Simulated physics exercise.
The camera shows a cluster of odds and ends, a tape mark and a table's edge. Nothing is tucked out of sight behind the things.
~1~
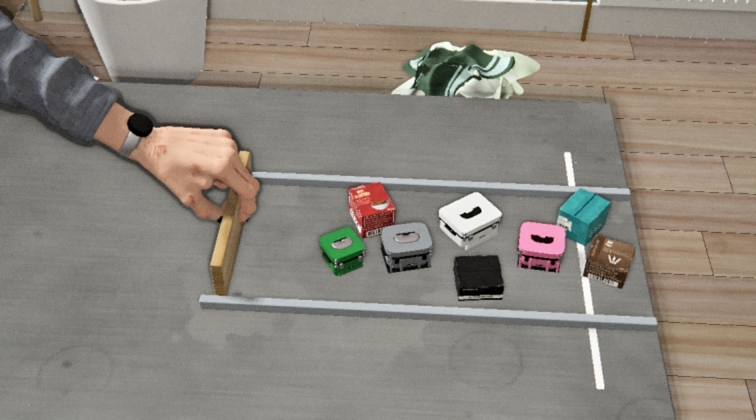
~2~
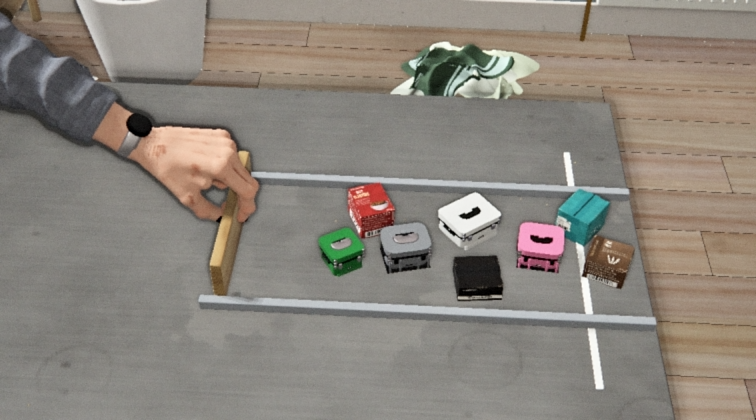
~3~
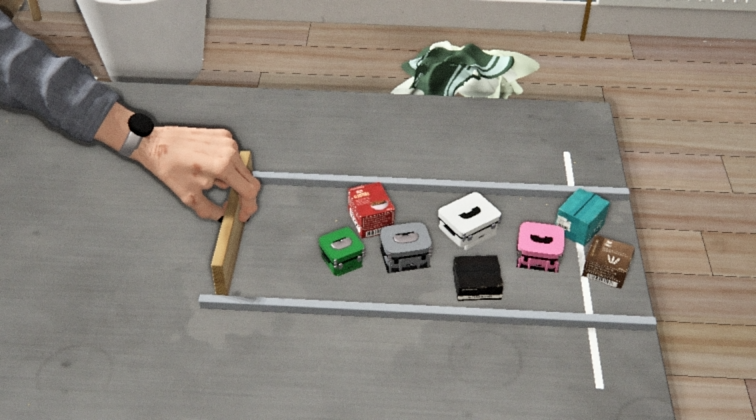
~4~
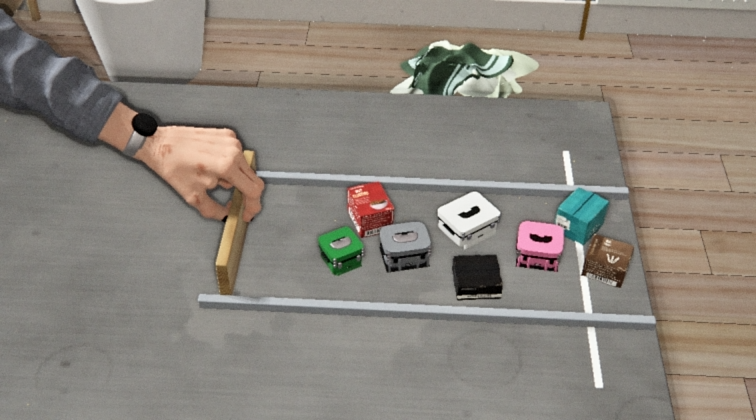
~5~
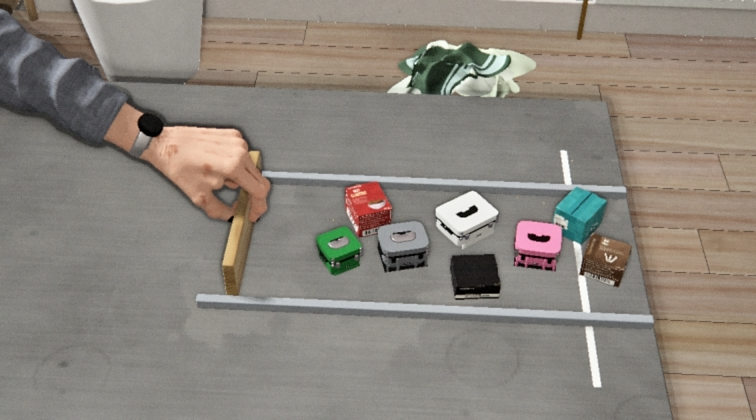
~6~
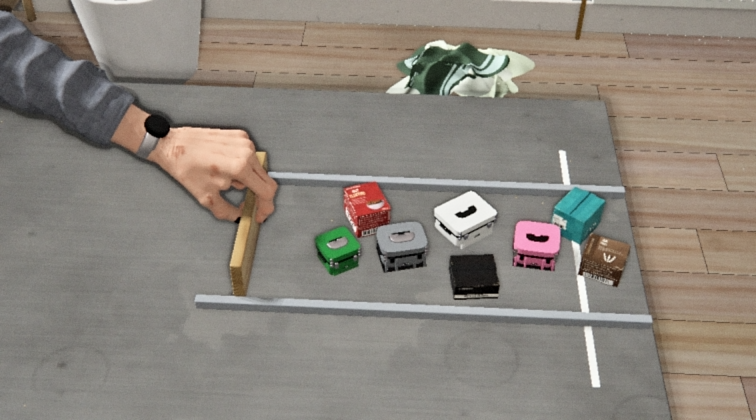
To begin with, a hand holds a wooden board upright between two rails on a grey table, left of a cluster of small colourful boxes and cases near a white tape line. The board stays almost still, then the hand slides it slightly right, while the objects remain in place, untouched.
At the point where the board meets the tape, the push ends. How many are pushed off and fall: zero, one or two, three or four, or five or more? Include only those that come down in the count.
The push drops a trio or a foursome off the table.
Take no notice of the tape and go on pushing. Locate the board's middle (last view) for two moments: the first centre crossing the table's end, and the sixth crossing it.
For the first, roughly (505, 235); for the next, roughly (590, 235).
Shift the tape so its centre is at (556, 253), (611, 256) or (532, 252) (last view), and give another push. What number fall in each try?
3, 6, 1.
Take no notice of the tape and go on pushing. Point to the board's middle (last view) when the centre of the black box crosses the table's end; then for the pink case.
(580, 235) and (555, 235), roughly.
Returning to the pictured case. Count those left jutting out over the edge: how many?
The answer comes to 3.
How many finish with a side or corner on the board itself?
That makes 2.
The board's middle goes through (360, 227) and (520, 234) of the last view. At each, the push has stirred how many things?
3 and 8.
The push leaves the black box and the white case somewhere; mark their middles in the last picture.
The black box ends at (643, 298) and the white case at (628, 213).
Soon after, none off yet; brown box at rest near (604, 260); turquoise box at rest near (578, 215); pink case at rest near (536, 246).
After that, none off yet; brown box at rest near (604, 260); turquoise box at rest near (578, 215); pink case moving near (542, 246).
And then, none off yet; brown box tilting well over near (665, 297); turquoise box displaced about its own width near (619, 214); pink case displaced well along near (621, 259).
In the end, the number that fall off is three or four; gone, pink case, turquoise box and brown box.
